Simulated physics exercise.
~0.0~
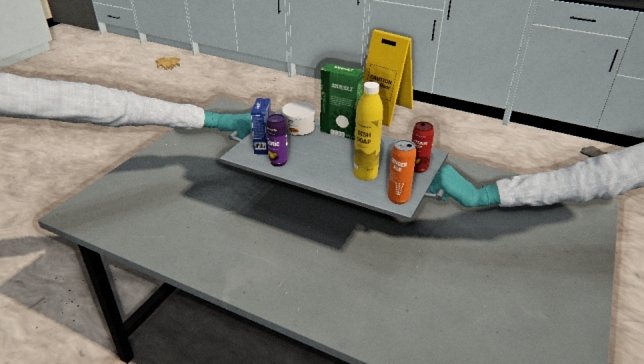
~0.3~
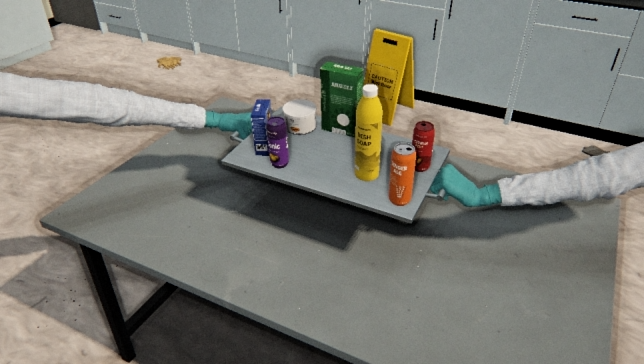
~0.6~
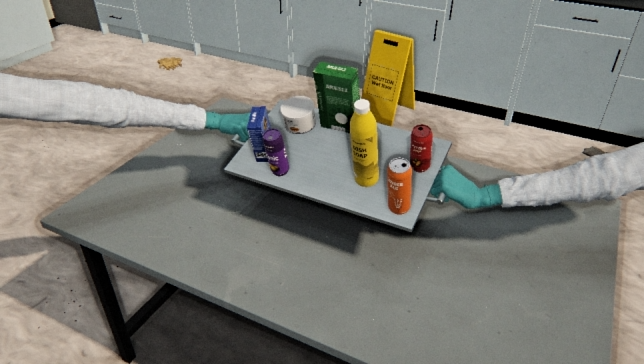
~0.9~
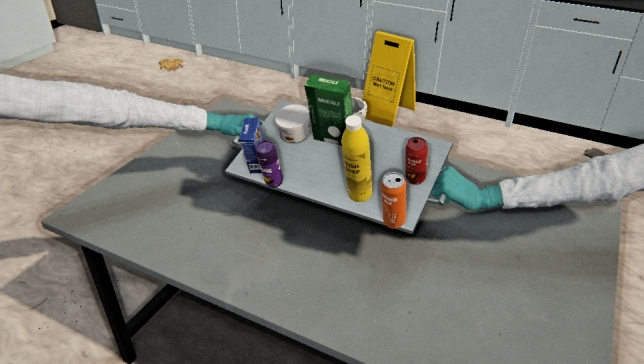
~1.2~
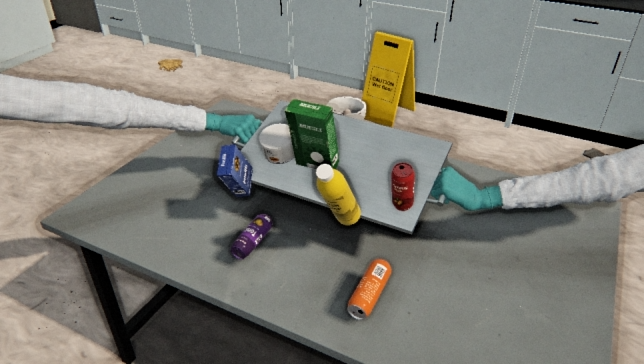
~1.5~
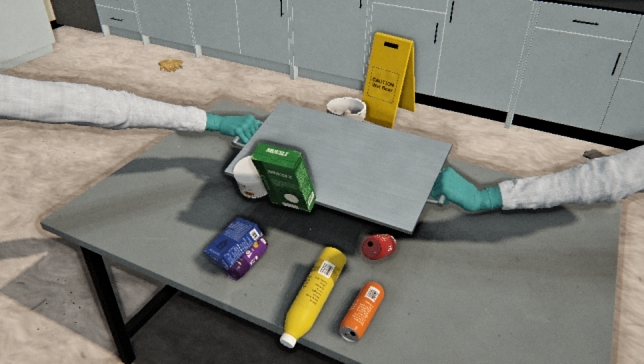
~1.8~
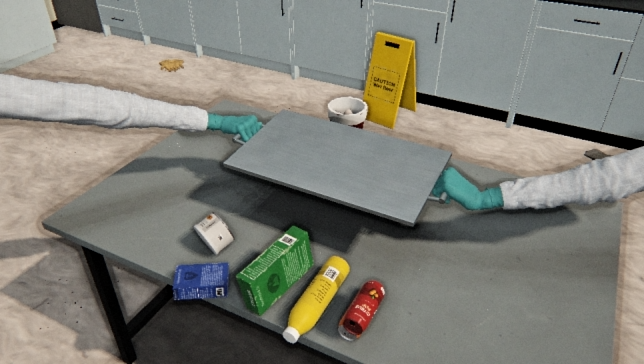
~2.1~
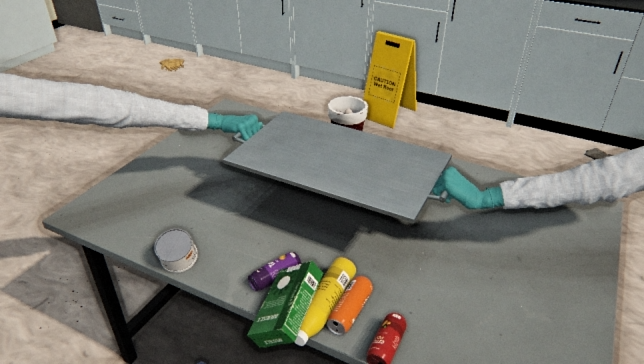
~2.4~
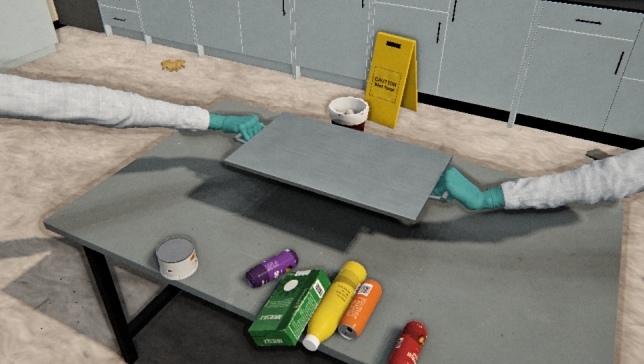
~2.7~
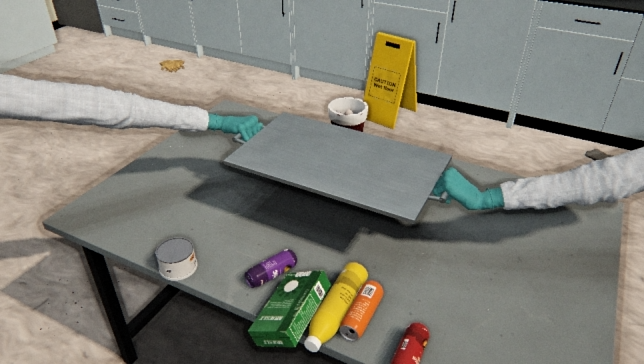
Seven cans, packets and other containers slid off a rimless gray tray as two gloved hands tipped its near edge down, the orange can leaving before the red one, and they ended up scattered across the table below while the hands held the emptied tray level.
